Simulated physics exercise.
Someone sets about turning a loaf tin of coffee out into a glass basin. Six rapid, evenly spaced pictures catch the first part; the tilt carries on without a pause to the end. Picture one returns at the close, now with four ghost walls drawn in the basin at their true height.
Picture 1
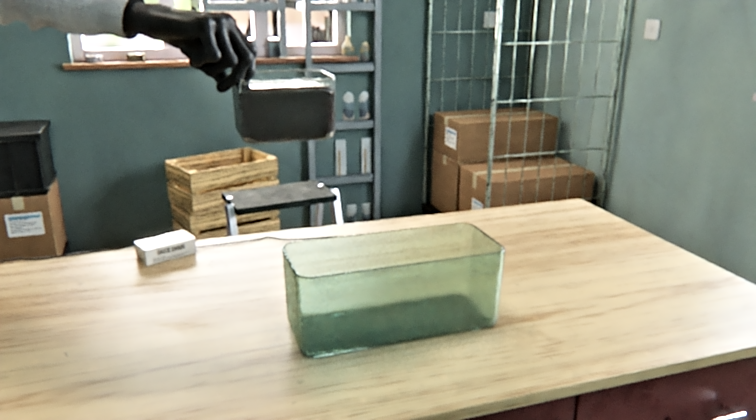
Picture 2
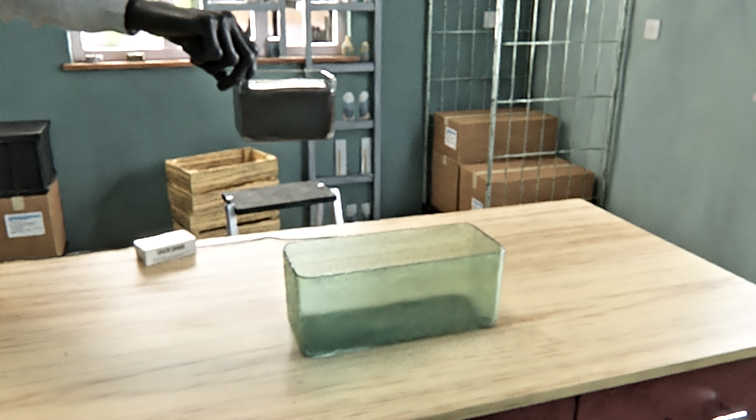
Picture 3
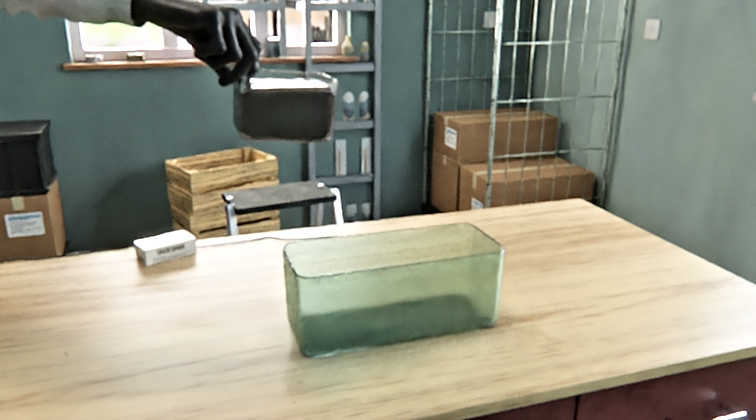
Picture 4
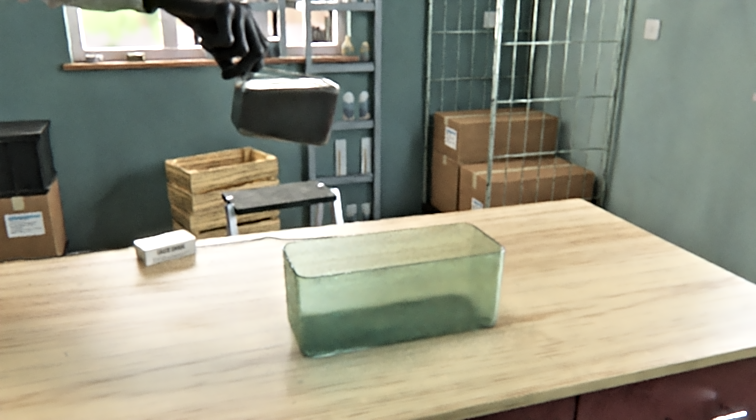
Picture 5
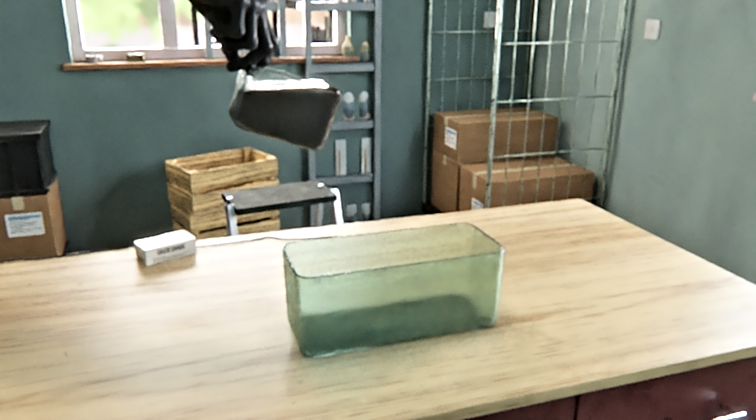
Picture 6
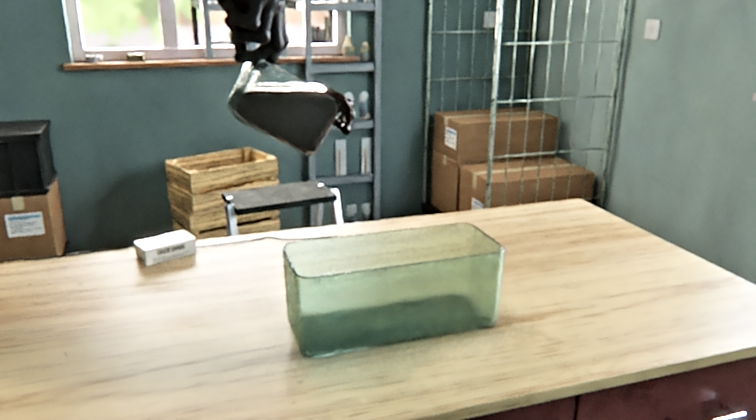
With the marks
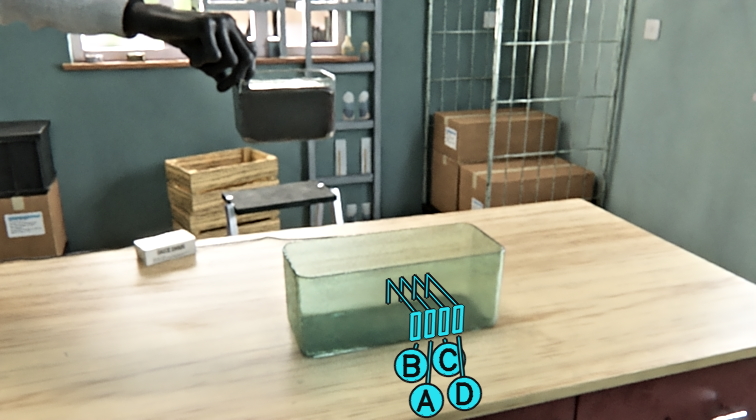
A black-gloved hand tilts a dark loaf tin above a glass basin until coffee crosses its lip.
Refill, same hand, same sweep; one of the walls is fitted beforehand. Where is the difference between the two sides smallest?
B.
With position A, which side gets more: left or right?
More ends on the left.
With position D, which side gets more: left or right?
More ends on the left.
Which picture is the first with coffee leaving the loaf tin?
In picture 5.
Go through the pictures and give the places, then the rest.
Upright, lip at (326, 73); basin from (300, 356) to (495, 323); nothing has left yet, in the first picture.
Upright, lip at (327, 74); nothing has left yet, in the second picture.
Tipped about 5°, lip at (329, 77); nothing has left yet, in the third picture.
Tipped about 12°, lip at (331, 82); nothing has left yet, in the fourth picture.
Tipped about 20°, lip at (334, 90); coffee is over the lip, down to (334, 90), in the fifth picture.
Tipped about 30°, lip at (335, 99); coffee is over the lip, down to (343, 128), in the sixth picture.
In cyan, A at (430, 341); B at (416, 344); C at (444, 339); D at (458, 337).
If A is chosen, about 84 % ends left of the wall and 14 % right of it.
If B is chosen, about 52 % ends left of the wall and 47 % right of it.
If C is chosen, about 92 % ends left of the wall and 7 % right of it.
If D is chosen, about 90 % ends left of the wall and 9 % right of it.
